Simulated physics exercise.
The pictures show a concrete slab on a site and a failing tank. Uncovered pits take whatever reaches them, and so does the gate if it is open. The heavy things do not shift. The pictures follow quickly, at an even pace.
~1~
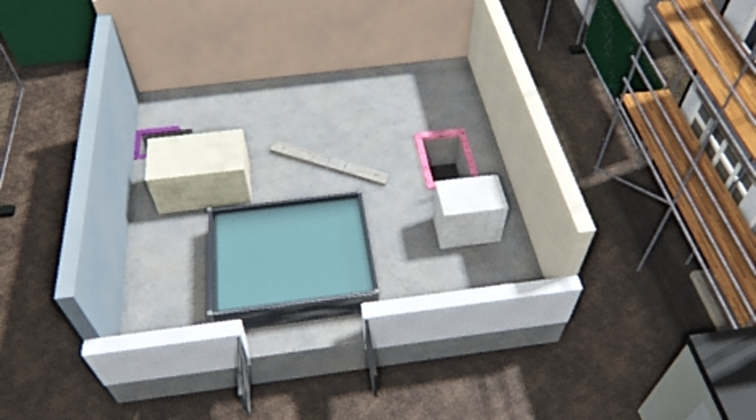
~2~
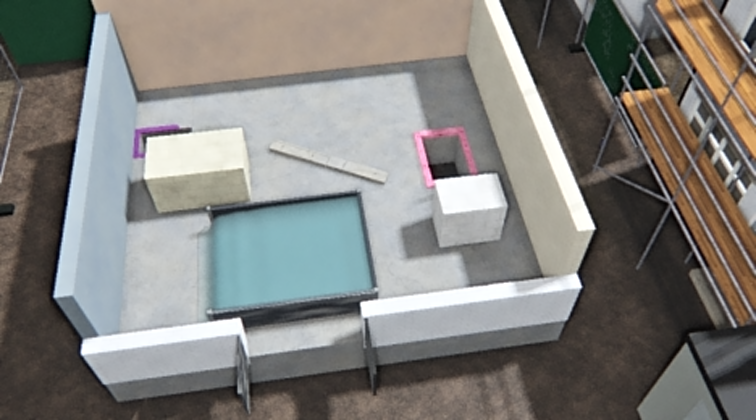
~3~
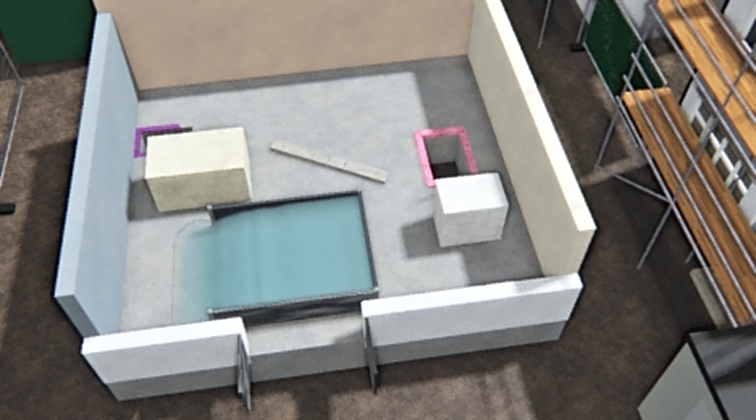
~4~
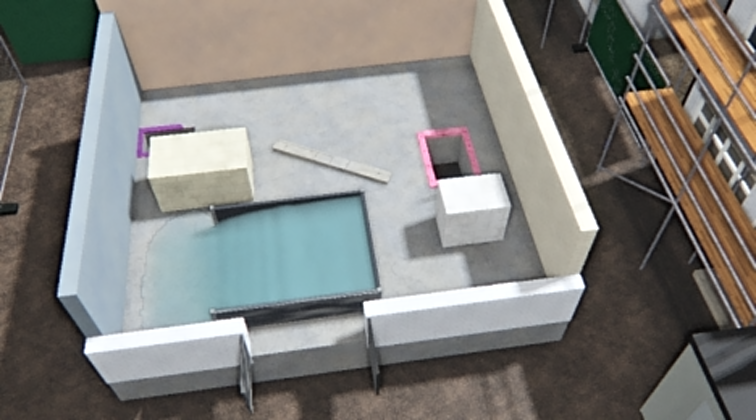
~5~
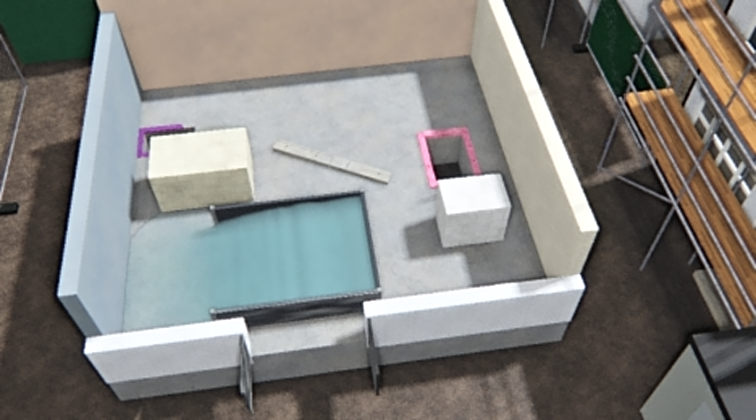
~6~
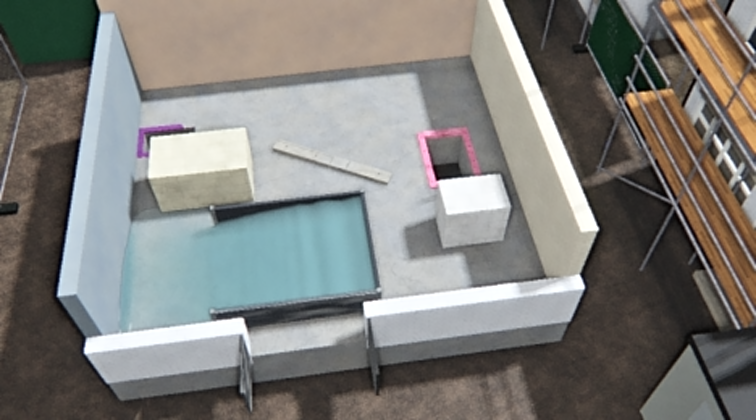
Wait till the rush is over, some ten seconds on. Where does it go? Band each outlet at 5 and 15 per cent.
One by one: The gate takes between 5 and 15 %; the purple pit takes more than 15 %; the pink pit takes less than 5 %.
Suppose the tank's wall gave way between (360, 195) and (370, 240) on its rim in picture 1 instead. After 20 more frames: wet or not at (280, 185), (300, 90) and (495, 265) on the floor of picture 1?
One after the other: Free of water, dry, flooded.
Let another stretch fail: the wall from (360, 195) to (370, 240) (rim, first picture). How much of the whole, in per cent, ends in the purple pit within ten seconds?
Roughly, in per cent: Purple 0.
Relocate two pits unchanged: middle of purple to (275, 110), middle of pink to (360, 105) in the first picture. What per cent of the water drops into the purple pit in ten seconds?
Roughly, in per cent: Purple 10.
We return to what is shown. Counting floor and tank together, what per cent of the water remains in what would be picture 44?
Close to 74 %.
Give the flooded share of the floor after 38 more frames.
Close to 40 %.
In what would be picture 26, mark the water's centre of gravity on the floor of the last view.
Roughly at (212, 268).
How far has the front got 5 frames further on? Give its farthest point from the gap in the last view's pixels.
Close to (137, 167).
A moment on, water covers 15 % of the floor; the gate 0 %, the purple pit 0 %, the pink pit 0 %.
Next, water covers 15 % of the floor; the gate 0 %, the purple pit 1 %, the pink pit 0 %.
Then, water covers 25 % of the floor; the gate 2 %, the purple pit 10 %, the pink pit 0 %.
Later, water covers 40 % of the floor; the gate 6 %, the purple pit 20 %, the pink pit 0 %.
In the end, water covers 55 % of the floor; the gate 9 %, the purple pit 26 %, the pink pit 0 %.
